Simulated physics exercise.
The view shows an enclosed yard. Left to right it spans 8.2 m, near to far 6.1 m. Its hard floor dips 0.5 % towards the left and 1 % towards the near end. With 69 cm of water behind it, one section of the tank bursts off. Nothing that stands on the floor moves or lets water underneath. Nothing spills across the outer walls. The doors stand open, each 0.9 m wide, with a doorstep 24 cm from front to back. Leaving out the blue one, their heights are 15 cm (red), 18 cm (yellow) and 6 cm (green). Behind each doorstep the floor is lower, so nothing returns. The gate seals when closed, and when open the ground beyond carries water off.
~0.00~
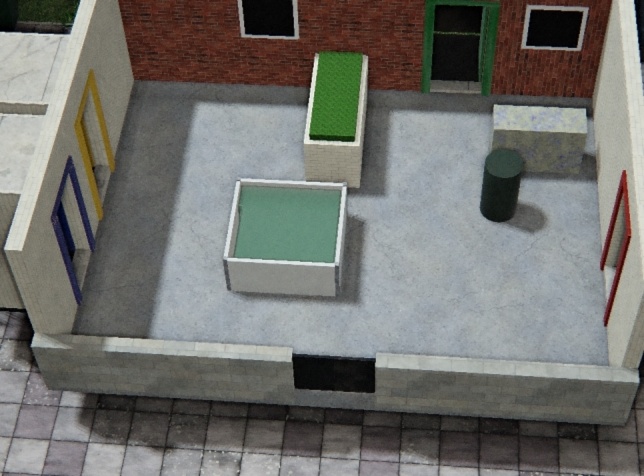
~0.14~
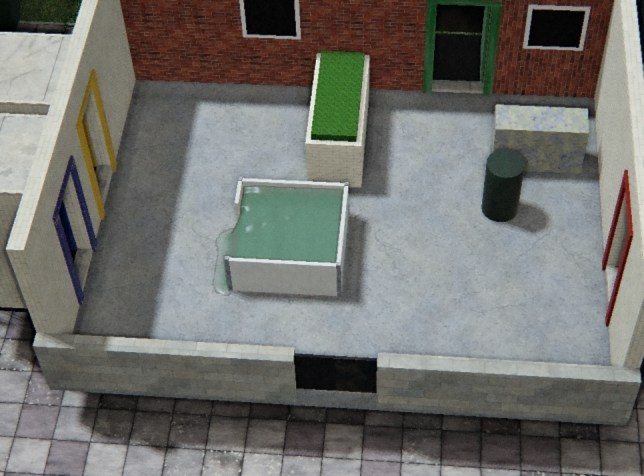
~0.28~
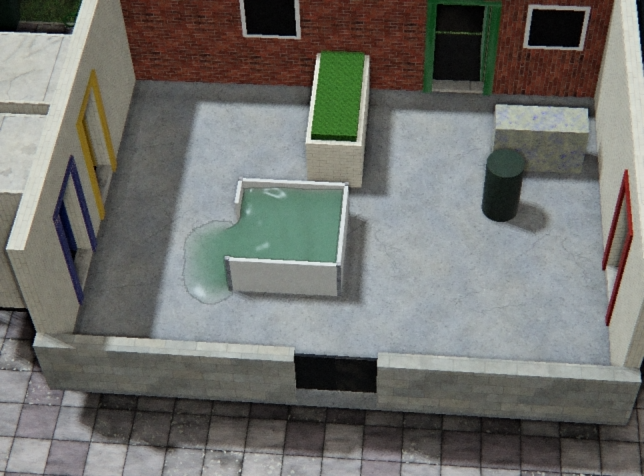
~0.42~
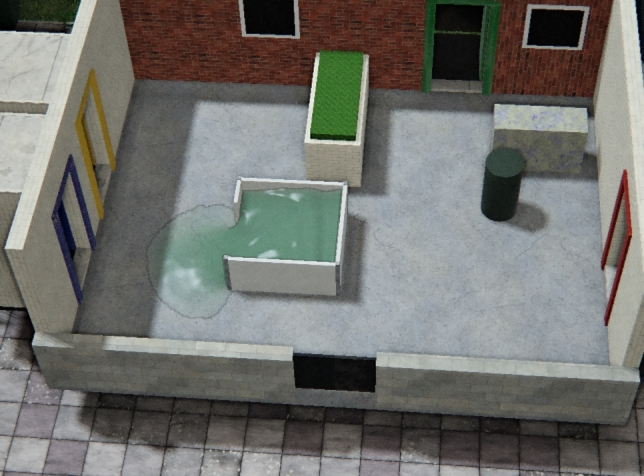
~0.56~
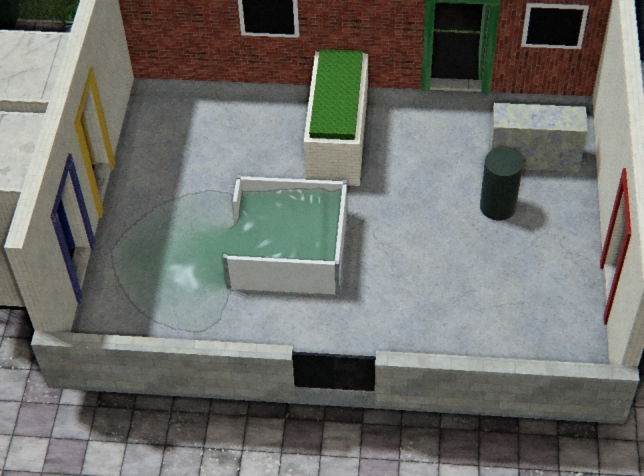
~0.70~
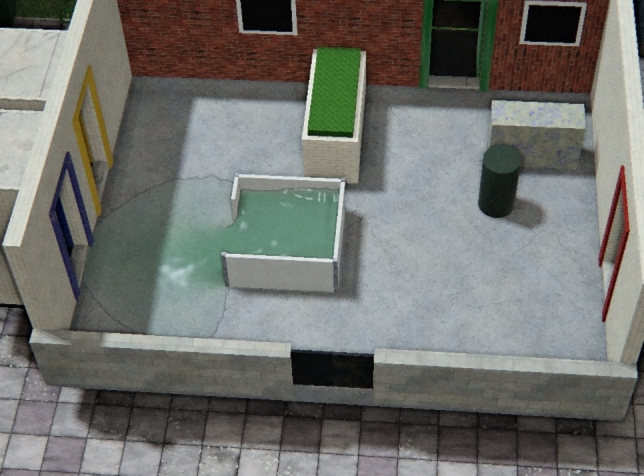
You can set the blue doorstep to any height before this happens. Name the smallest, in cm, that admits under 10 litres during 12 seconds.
Some 31 cm above the ground.
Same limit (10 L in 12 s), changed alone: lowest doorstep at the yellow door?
About 16 cm at yellow.
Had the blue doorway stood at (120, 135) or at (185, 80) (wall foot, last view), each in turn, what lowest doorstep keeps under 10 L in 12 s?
Roughly 5.5 and 10.5 cm.
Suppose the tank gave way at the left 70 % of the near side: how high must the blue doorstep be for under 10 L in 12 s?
Some 9.5 cm.
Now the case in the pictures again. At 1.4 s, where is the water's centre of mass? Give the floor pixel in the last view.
Around (225, 255).
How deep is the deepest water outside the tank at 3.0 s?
Roughly 22 cm.
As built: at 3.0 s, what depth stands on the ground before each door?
Depths in cm: Red 0, yellow 12, blue 21, green 0.
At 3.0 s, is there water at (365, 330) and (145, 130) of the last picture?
In that order: Dry, flooded.
After 1.4 s water covers 20 % of the floor, deepest (34 cm) near (62, 362); 21 cm at the blue door, 80 litres in over its 9 cm doorstep.
After 3.0 s water covers 25 % of the floor, deepest (22 cm) near (86, 266); 21 cm at the blue door, 258 litres in over its 9 cm doorstep.
After 12.0 s water covers 75 % of the floor, deepest (8 cm) near (62, 362); 7 cm at the blue door, 325 litres in over its 9 cm doorstep.
At the blue door as built, the water arrived by 0.7 s and peaked near 28 cm at 2.0 s.
With a doorstep of 26 cm, 35 litres would have come in within the 12 s; with 35 cm, 1 litre. So under 10 litres takes about 31 cm.
